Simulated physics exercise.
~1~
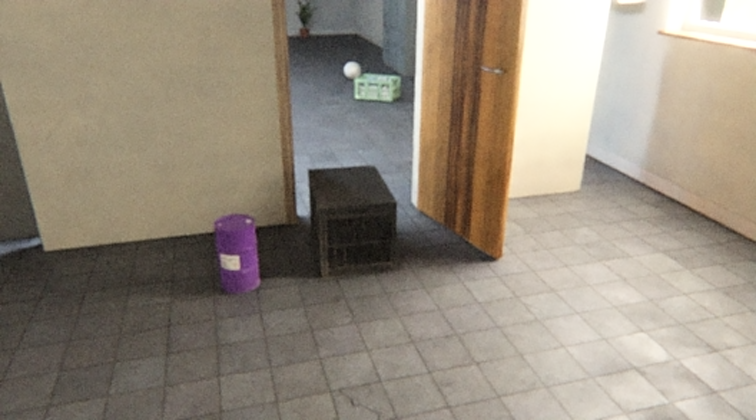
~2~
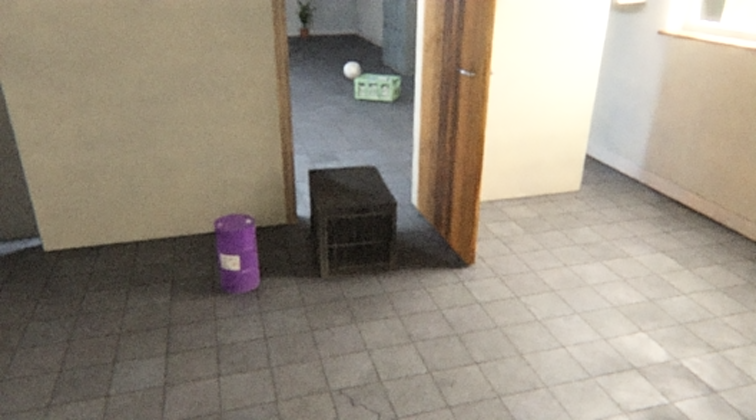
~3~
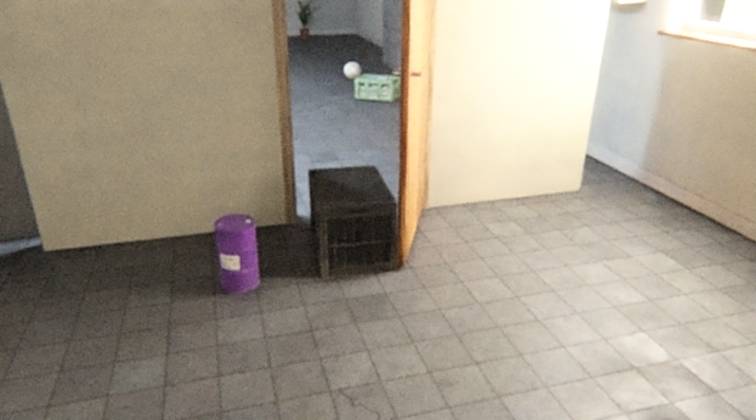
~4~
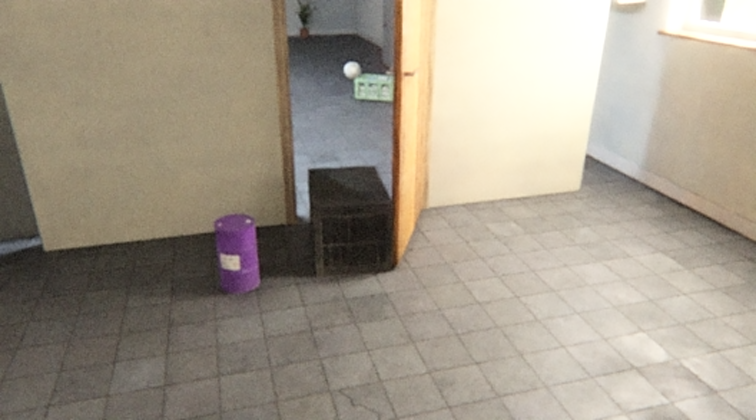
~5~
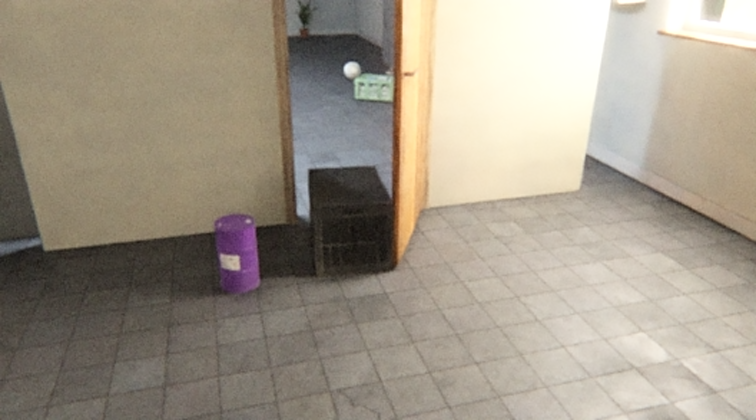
A wooden door swings partway toward its frame and stops against a black chest in the doorway.
